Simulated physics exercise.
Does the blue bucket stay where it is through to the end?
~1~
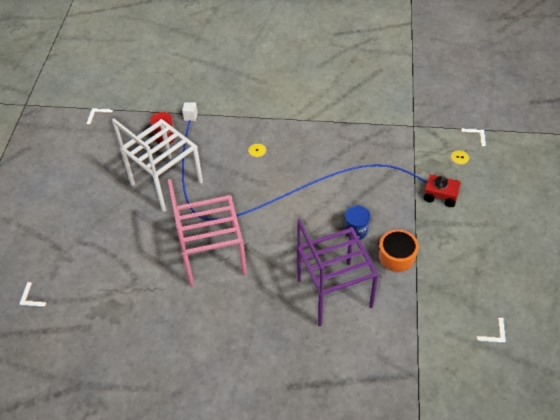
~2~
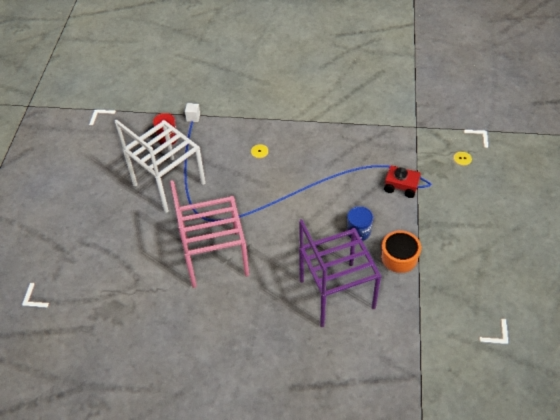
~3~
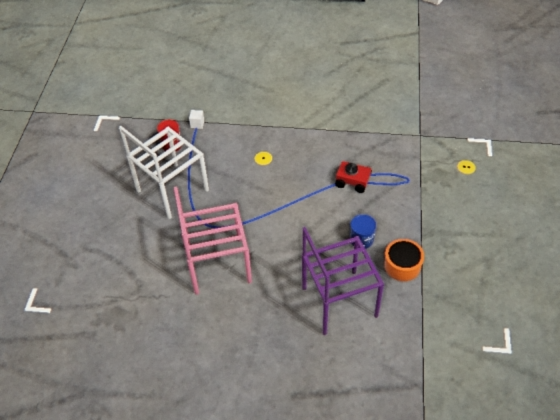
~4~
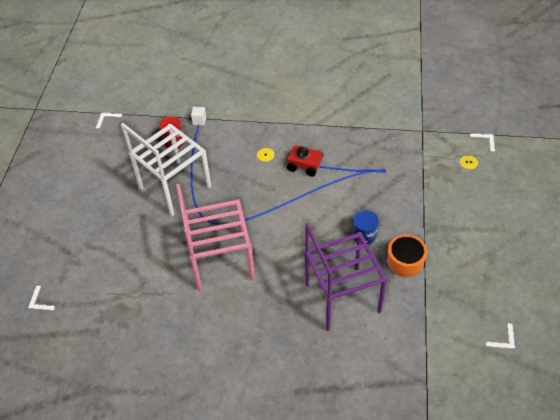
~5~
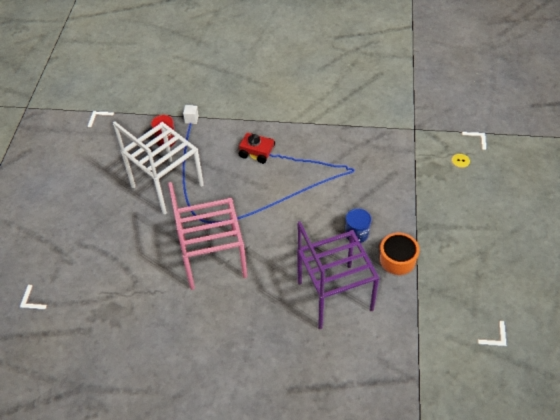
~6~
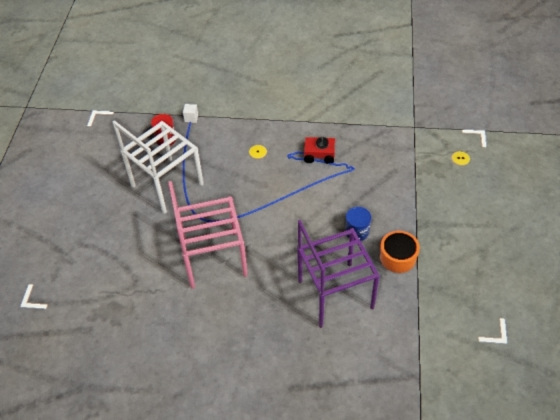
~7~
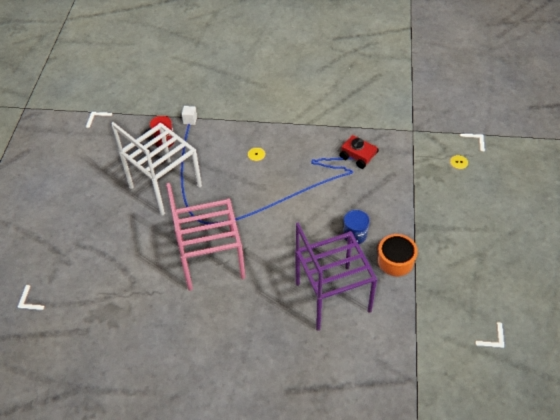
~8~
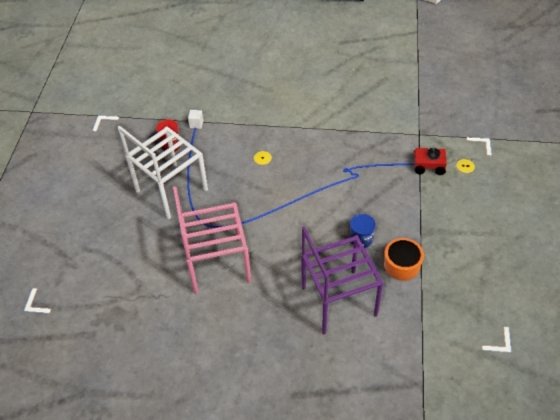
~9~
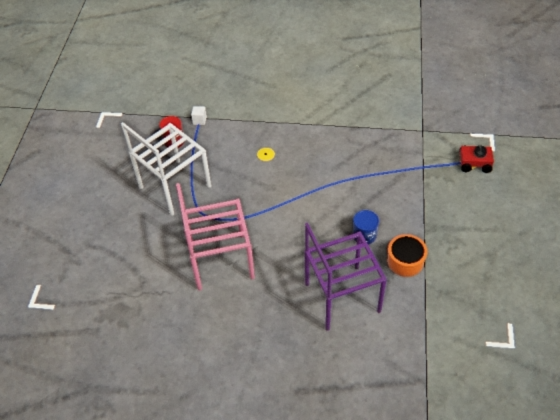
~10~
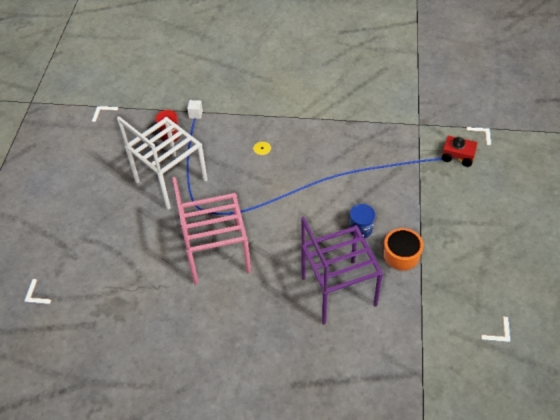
Yes, the blue bucket stays in its place beside the purple chair while the cart goes left and comes back with its cord.
